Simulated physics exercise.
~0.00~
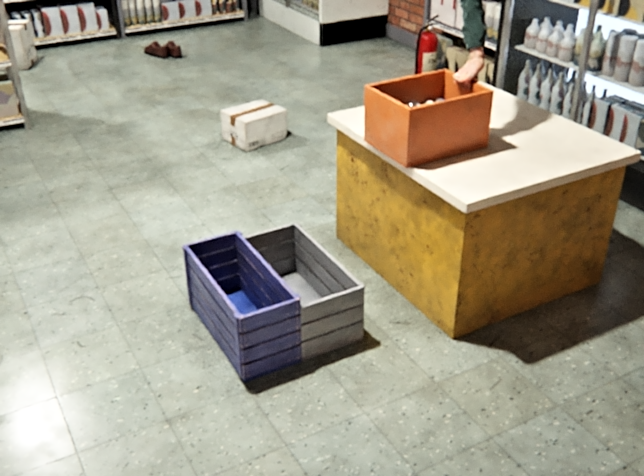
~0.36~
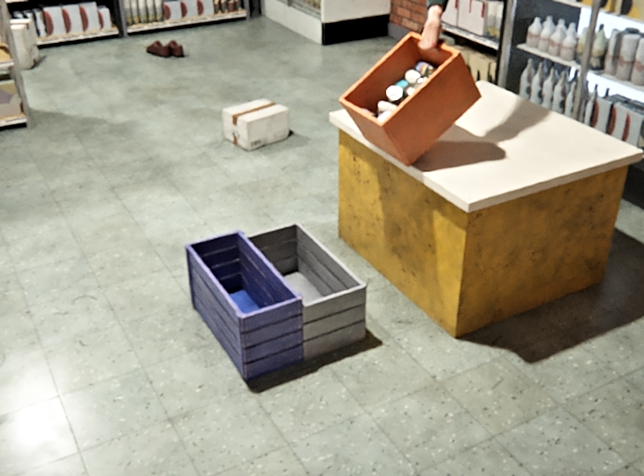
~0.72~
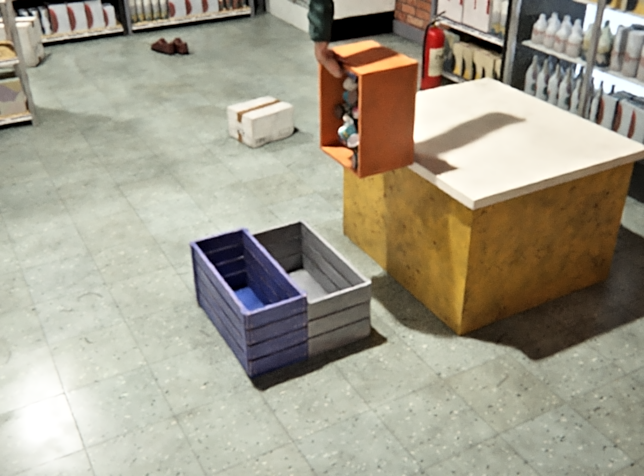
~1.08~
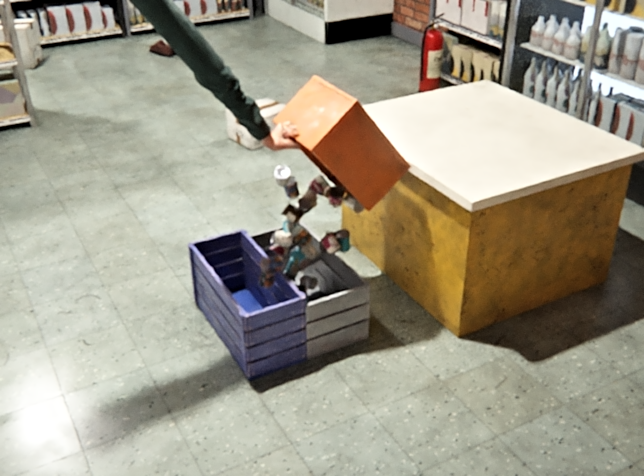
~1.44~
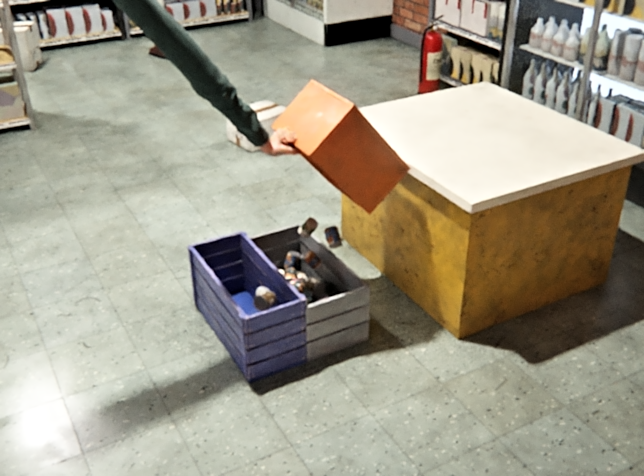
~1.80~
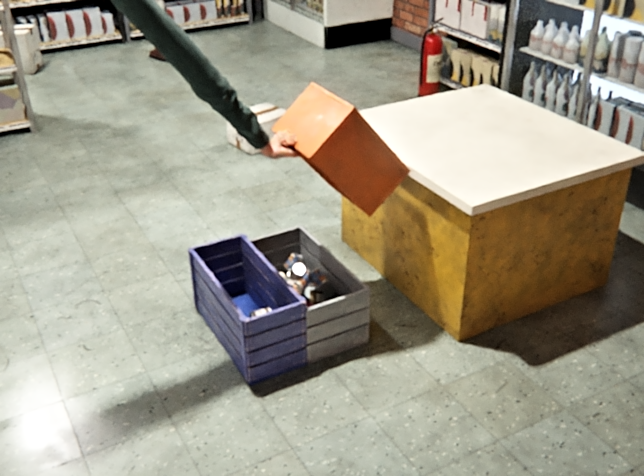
An orange crate full of small tins sits on a pale-topped yellow bench in a shop with stocked shelves and a red fire extinguisher, seen from above by a slightly swaying camera. On the tiled floor to the left stand a grey bin and, beyond it, a blue trough. A hand lifts and tilts the crate, then carries it left past the bench edge. A dark-sleeved arm tips it further, and the tins tumble out. Most land in the grey bin, a few in the blue trough, while the crate stays held upturned above.
